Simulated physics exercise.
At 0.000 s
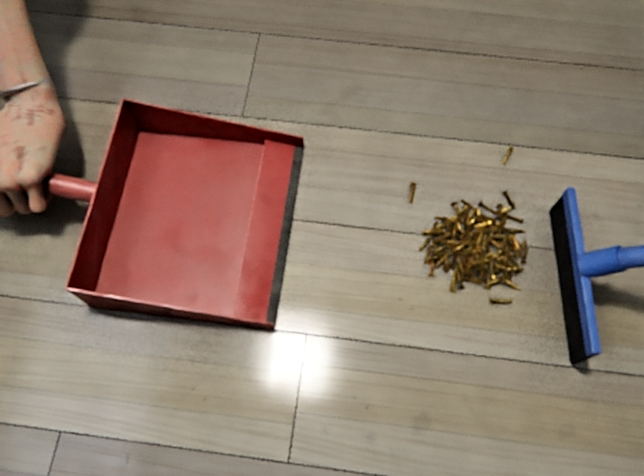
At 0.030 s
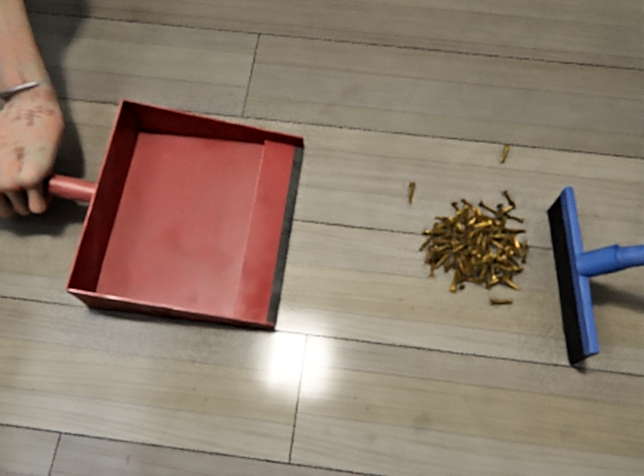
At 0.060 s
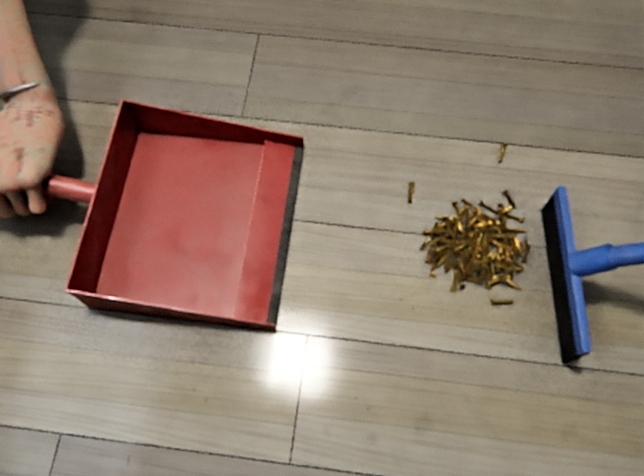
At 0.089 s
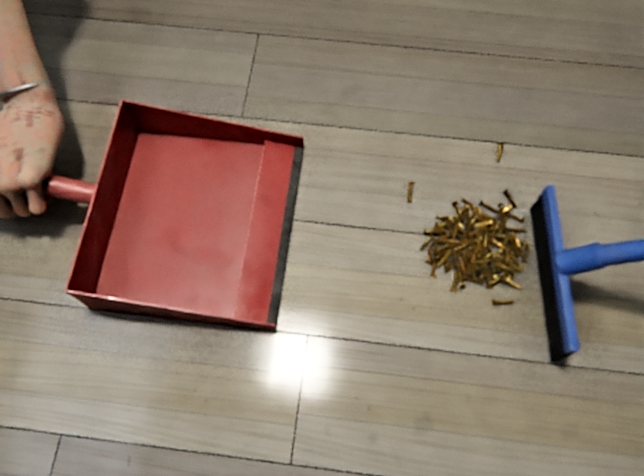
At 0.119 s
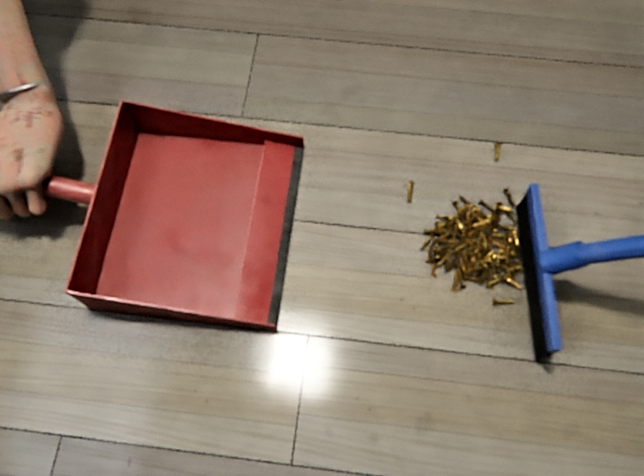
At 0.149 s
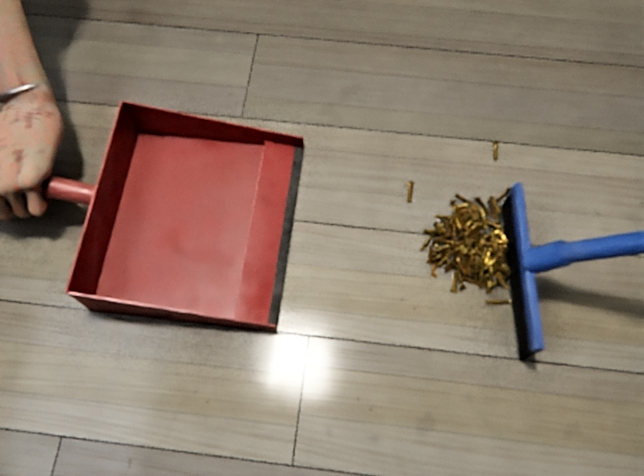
A hand at the left edge holds the handle of a red dustpan lying on a grey wood-plank floor, seen from above at a slight angle. To the right of the pan sits a small heap of brass-coloured screws, with a few loose ones around it. A blue squeegee slides left from the right side and presses into the heap's near edge, while the pan and camera stay still.
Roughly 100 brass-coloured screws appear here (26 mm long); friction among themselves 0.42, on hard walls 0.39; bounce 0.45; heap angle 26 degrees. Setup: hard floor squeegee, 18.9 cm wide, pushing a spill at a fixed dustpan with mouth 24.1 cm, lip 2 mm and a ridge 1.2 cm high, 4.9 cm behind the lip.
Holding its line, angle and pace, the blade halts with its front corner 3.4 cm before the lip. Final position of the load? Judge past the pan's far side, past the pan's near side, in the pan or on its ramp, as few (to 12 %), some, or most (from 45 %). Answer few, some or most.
Past the pan's far side: Few; past the pan's near side: Few; in the pan or on its ramp: Some.
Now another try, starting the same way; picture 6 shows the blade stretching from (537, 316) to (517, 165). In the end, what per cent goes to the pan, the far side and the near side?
The pan gets 5, the far side 15 and the near side 0.
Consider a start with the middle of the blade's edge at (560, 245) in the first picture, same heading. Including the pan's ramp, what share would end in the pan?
I'd put it at around 20 per cent.
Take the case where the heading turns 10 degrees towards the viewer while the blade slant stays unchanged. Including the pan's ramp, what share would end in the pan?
Under that change, roughly 15 in a hundred.
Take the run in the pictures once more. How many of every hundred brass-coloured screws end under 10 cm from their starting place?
5 percent, roughly.
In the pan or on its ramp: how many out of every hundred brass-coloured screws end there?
Roughly 20 per cent.
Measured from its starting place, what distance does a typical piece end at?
22 cm, roughly.
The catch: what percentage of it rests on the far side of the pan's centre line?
Some 30 per cent.
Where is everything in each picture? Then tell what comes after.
In the first picture, blade from (592, 352) to (568, 195), moved 0.0 cm, 0 of the pieces shifted so far; middle of the pieces at (476, 242); pan at (187, 221).
In the second picture, blade from (590, 351) to (566, 194), moved 0.3 cm, 0 of the pieces shifted so far; middle of the pieces at (477, 242).
In the third picture, blade from (583, 351) to (559, 193), moved 1.1 cm, 1 of the pieces shifted so far; middle of the pieces at (477, 241).
In the fourth picture, blade from (570, 349) to (547, 192), moved 2.5 cm, 1 of the pieces shifted so far; middle of the pieces at (477, 241).
In the fifth picture, blade from (553, 348) to (532, 191), moved 4.3 cm, 14 of the pieces shifted so far; middle of the pieces at (477, 241).
In the sixth picture, blade from (536, 347) to (516, 190), moved 6.2 cm, 63 of the pieces shifted so far; middle of the pieces at (474, 241); pan at (187, 223). The blade's pace is about 0.63 m/s, heading 4 degrees towards the viewer's side.
After 0.33 s, middle of the blade 15 cm from the lip; 0 % over the lip, far side 0 %, near side 0 %.
After 0.45 s, middle of the blade 8 cm from the lip; 0 % over the lip, far side 0 %, near side 0 %.
After 0.70 s, middle of the blade 5 cm from the lip; 25 % over the lip, far side 0 %, near side 0 %.
In the end, at 1.7 s, far side 0 %, near side 0 %, pan 20 %, in front of the lip or behind the blade 80 %.
